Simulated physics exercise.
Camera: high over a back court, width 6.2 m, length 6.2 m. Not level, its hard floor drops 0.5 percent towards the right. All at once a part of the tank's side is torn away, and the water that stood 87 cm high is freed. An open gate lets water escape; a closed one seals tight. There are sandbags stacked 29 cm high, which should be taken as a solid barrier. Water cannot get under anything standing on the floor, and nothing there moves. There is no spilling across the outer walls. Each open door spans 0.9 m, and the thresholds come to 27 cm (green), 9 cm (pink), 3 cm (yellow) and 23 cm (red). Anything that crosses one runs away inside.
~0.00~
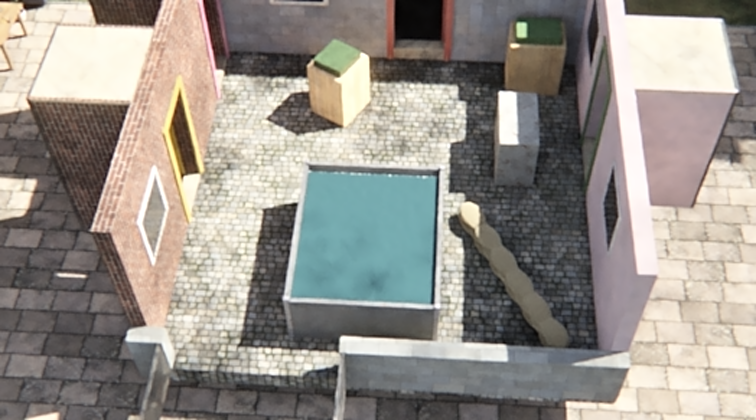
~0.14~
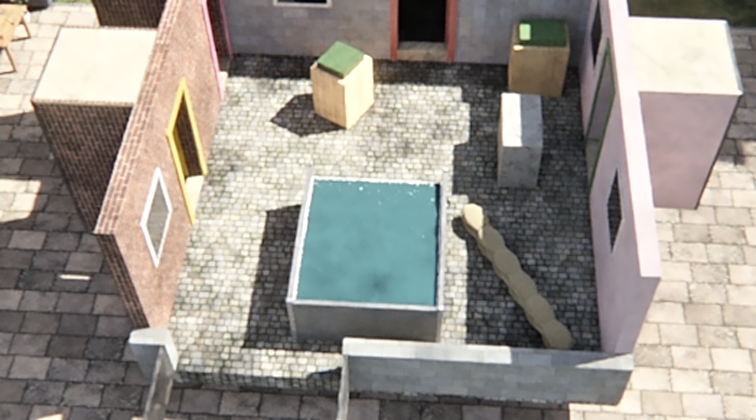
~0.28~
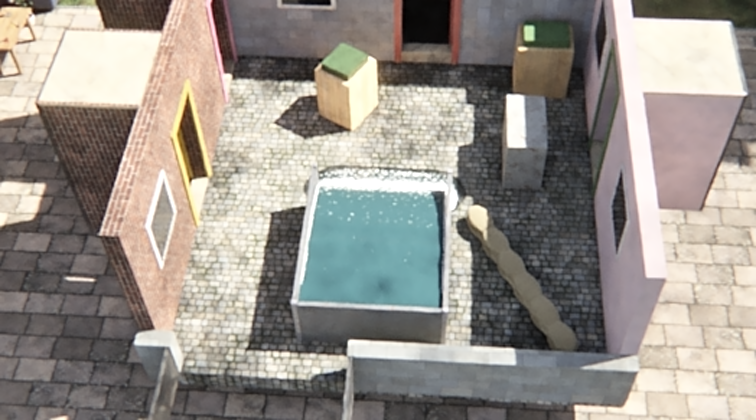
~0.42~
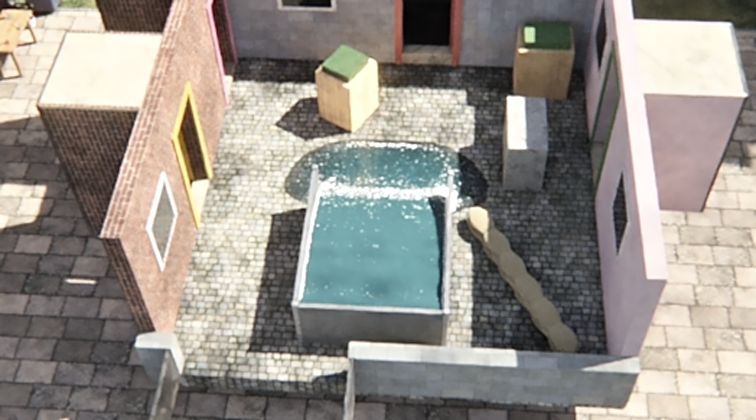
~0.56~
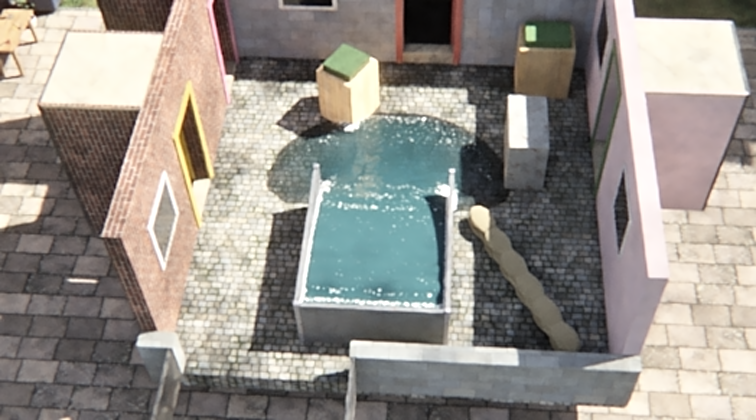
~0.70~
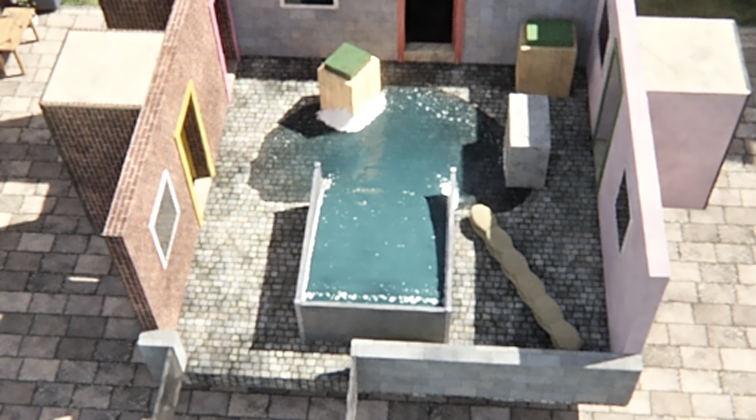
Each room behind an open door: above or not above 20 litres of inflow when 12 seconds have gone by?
At the end, at the green door it looks set to land under the limit, at the pink door it looks set to land over the limit, at the yellow door it looks set to land over the limit, at the red door it looks set to land over the limit.
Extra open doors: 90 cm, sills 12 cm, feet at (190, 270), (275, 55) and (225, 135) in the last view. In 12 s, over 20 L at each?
So, in the order given, it's shy of the mark, then beyond the mark, then beyond the mark.
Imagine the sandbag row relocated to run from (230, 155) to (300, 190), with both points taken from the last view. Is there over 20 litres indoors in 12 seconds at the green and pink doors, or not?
So the green door comes out low enough while the pink door comes out too high.
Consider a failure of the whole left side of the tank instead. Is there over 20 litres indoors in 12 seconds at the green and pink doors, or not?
Green door doesn't reach it, pink door surpasses it.
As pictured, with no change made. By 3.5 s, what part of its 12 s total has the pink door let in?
About 55 per cent.
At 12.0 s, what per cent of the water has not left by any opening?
I'd put it at some 66 percent still there.
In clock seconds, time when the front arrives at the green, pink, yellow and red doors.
Green: 2.4 s; pink: 1.3 s; yellow: 1.6 s; red: 0.8 s.
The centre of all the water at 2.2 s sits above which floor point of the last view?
Pixel position near (393, 166).
After 1.4 s water covers 45 % of the floor and is deepest (46 cm) near (361, 130); green door not reached, pink door 7 cm at the sill, 0 L in, yellow door not reached, red door 48 cm at the sill, 66 L in.
After 2.2 s water covers 50 % of the floor and is deepest (55 cm) near (479, 68); green door not reached, pink door 26 cm at the sill, 53 L in, yellow door 2 cm at the sill, 0 L in, red door 46 cm at the sill, 205 L in.
After 3.5 s water covers 60 % of the floor and is deepest (34 cm) near (574, 131); green door 20 cm at the sill, 0 L in, pink door 23 cm at the sill, 188 L in, yellow door 3 cm at the sill, 0 L in, red door 31 cm at the sill, 329 L in.
After 7.0 s water covers 95 % of the floor and is deepest (20 cm) near (603, 357); green door 7 cm at the sill, 0 L in, pink door 13 cm at the sill, 325 L in, yellow door 6 cm at the sill, 28 L in, red door 12 cm at the sill, 344 L in.
After 12.0 s water covers 95 % of the floor and is deepest (13 cm) near (570, 78); green door 11 cm at the sill, 0 L in, pink door 6 cm at the sill, 339 L in, yellow door 4 cm at the sill, 50 L in, red door 7 cm at the sill, 344 L in.
